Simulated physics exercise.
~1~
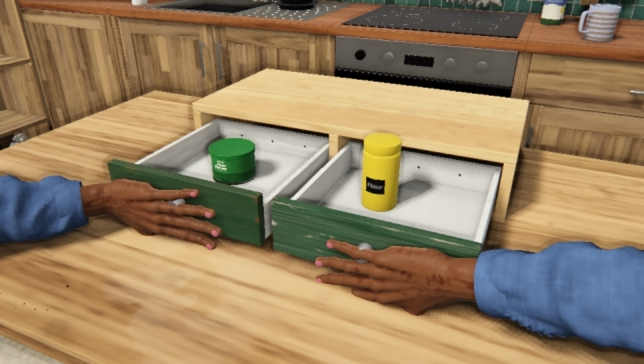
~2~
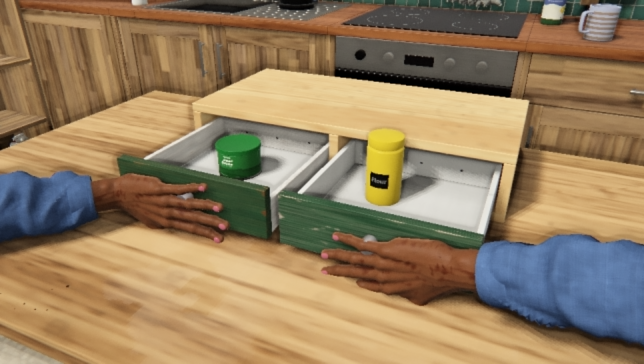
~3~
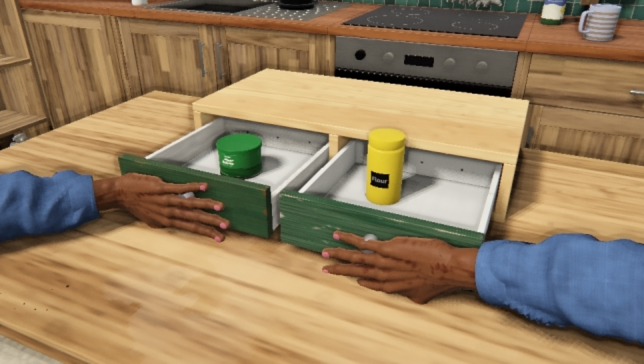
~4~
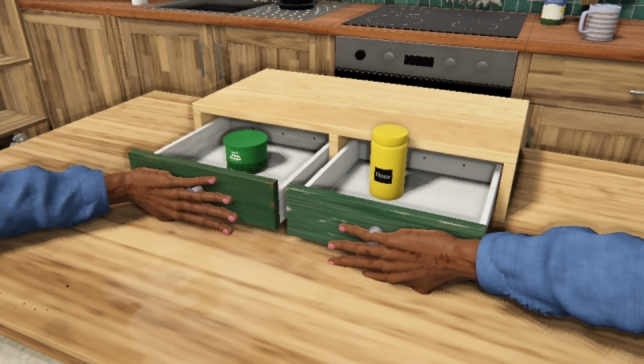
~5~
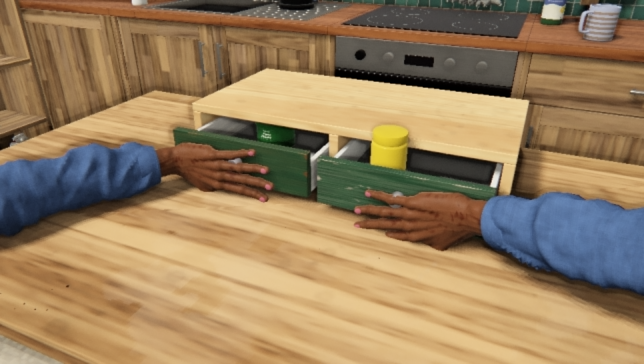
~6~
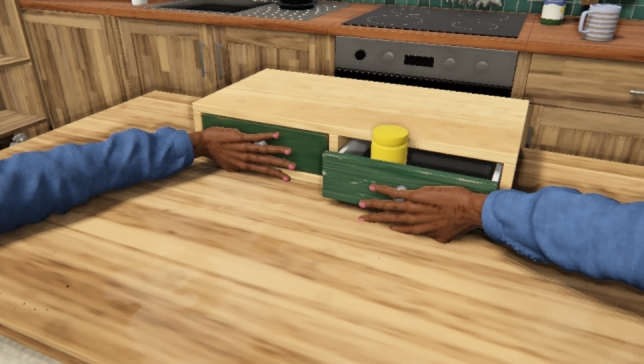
Two hands pushed a pair of green-fronted drawers into a wooden chest, one holding a green pot and the other an upright yellow jar; the left drawer closed completely, but the right one jammed partly open with the tall jar still showing.
